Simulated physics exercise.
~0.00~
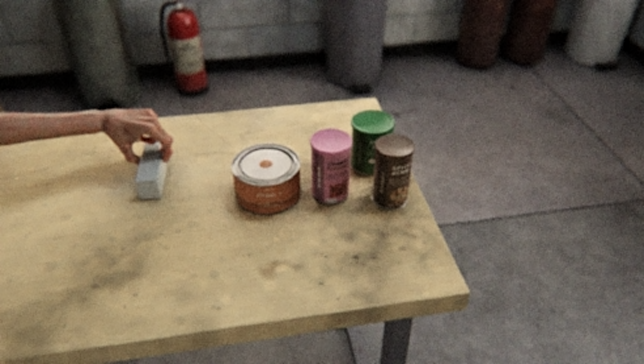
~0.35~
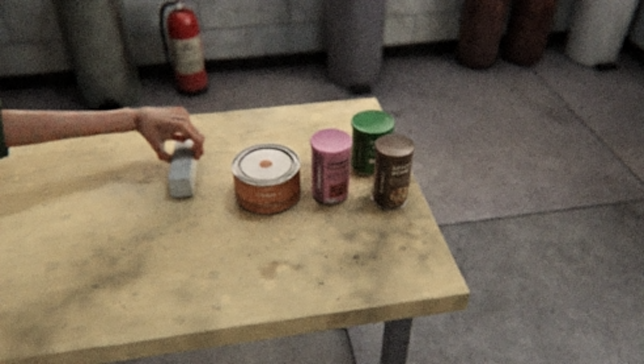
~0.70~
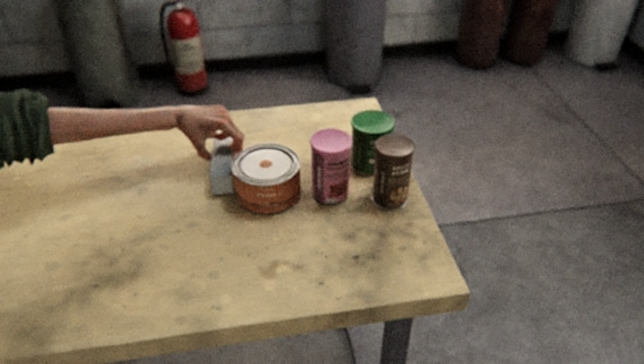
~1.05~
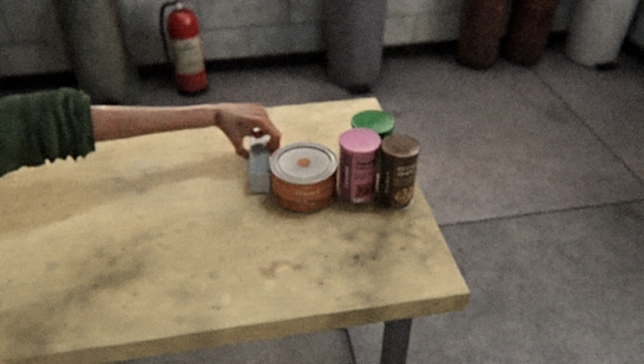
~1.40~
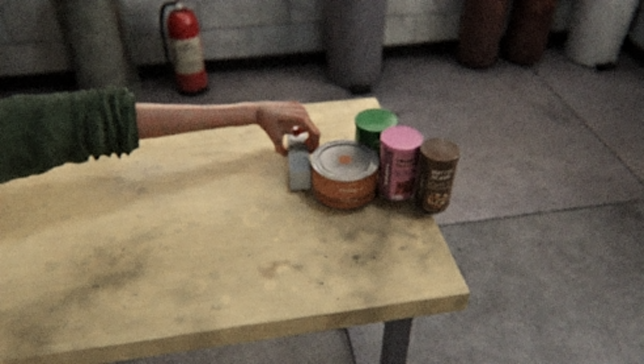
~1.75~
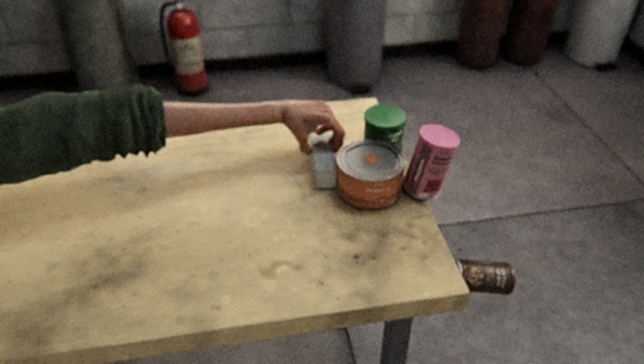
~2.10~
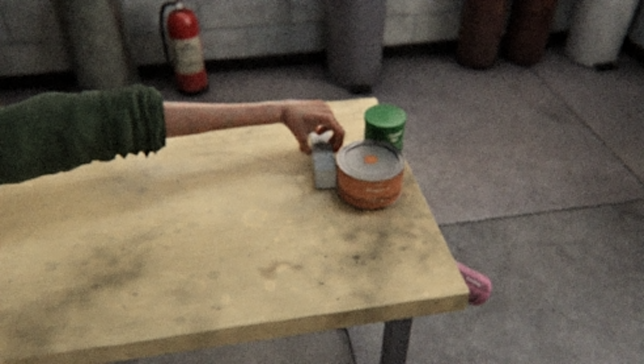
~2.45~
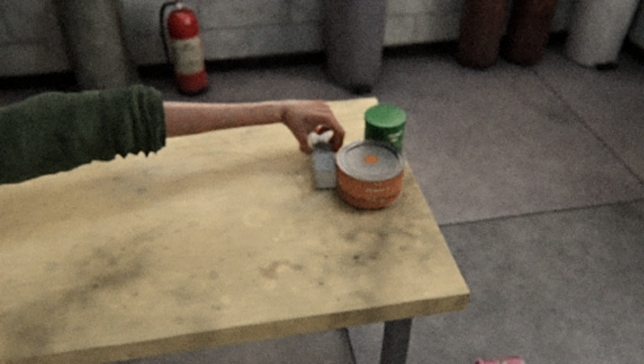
Hand sliding a grey block rightward into an orange tub, knocking brown then pink tins off the table, green tin staying upright.
